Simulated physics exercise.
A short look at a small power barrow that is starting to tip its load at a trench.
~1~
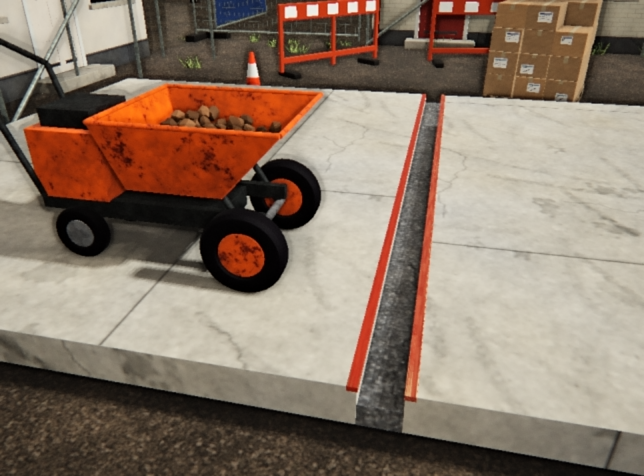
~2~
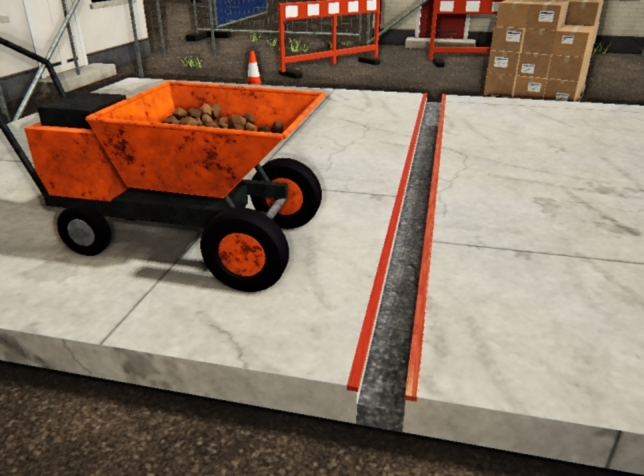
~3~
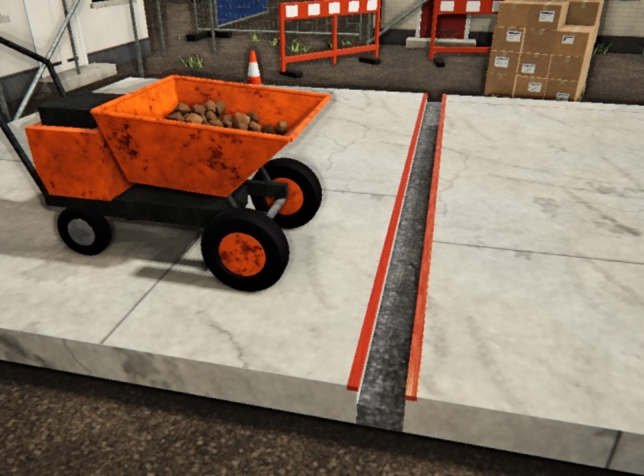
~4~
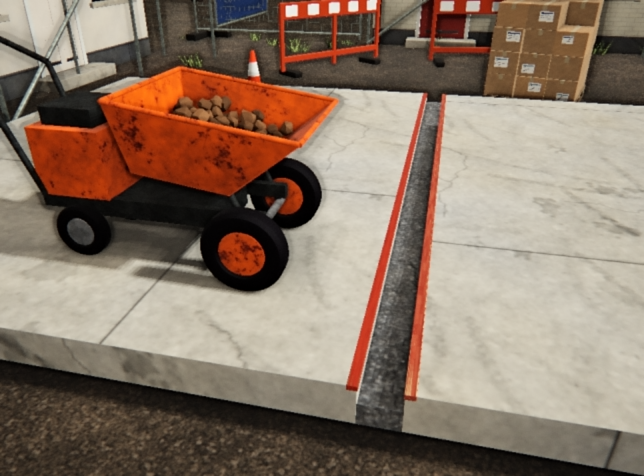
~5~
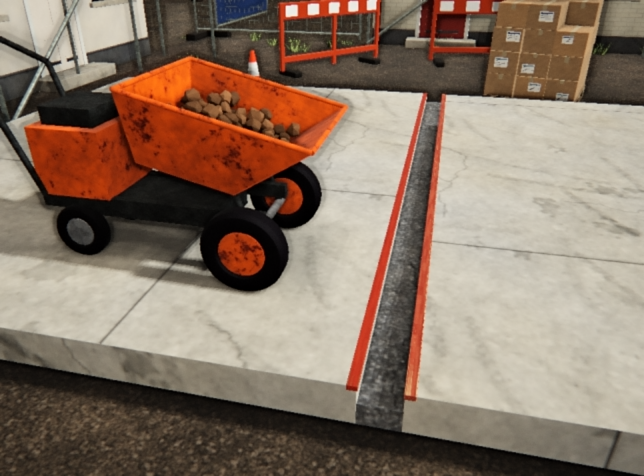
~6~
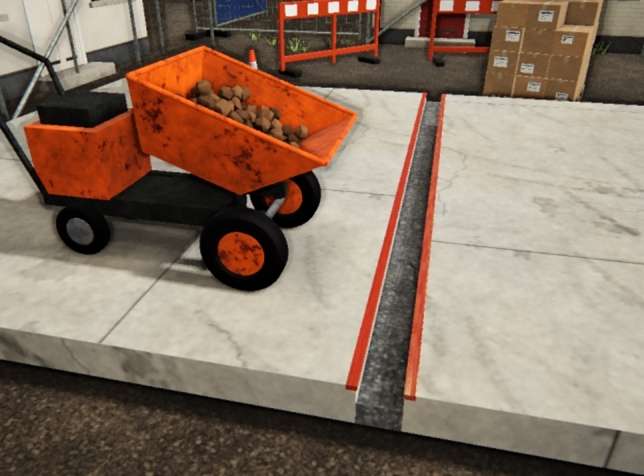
An orange skip of brown clods on a small barrow gradually tilts toward the right.
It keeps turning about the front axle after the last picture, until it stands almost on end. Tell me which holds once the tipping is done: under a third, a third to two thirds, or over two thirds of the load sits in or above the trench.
Pretty sure the trench share falls in the middle band, so one to two thirds.
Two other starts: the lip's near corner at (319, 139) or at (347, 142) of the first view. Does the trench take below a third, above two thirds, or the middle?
Place one, under a third; place two, under a third.
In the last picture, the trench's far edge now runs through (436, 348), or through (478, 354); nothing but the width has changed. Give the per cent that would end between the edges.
You'd get 70 % in the first case and 90 % in the second.
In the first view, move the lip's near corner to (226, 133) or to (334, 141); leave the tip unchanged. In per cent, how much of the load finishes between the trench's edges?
The first gives close to 40 per cent and the second 0 per cent.
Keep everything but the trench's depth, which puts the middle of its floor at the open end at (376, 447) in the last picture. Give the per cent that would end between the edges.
The share would be close to 70 percent.
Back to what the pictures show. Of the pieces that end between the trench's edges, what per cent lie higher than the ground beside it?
I'd put it near 50 in a hundred.
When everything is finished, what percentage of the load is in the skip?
15 in a hundred, roughly.
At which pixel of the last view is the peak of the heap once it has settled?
Roughly at (415, 255).
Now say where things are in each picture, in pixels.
Lip of the skip near (280, 137), level; top of the load near (187, 139), clay clods; first edge of the trench near (364, 339); far edge near (416, 346), the trench under half as wide as the skip, and about half as deep as wide, in the first frame.
Lip of the skip near (283, 137), level; top of the load near (189, 137), in the second frame.
Lip of the skip near (290, 140), tipped barely; top of the load near (193, 134), in the third frame.
Lip of the skip near (299, 145), tipped a little; top of the load near (185, 125), in the fourth frame.
Lip of the skip near (312, 153), tipped a little; top of the load near (193, 118), in the fifth frame.
Lip of the skip near (325, 164), tipped clearly; top of the load near (204, 111); first edge of the trench near (363, 337); far edge near (416, 345), in the sixth frame.
Shortly afterwards, skip tipped steeply; the whole lot in the skip.
Next, skip tipped right over; the bulk in the skip; near a quarter in or heaped over the trench; only a few beyond it; only a few falling.
Some moments later, skip tipped right over; a little in the skip; only a few short of the trench; near half in or heaped over the trench; near a third beyond it.
In the end, skip tipped right over; a little in the skip; only a few short of the trench; near half in or heaped over the trench; near a third beyond it.
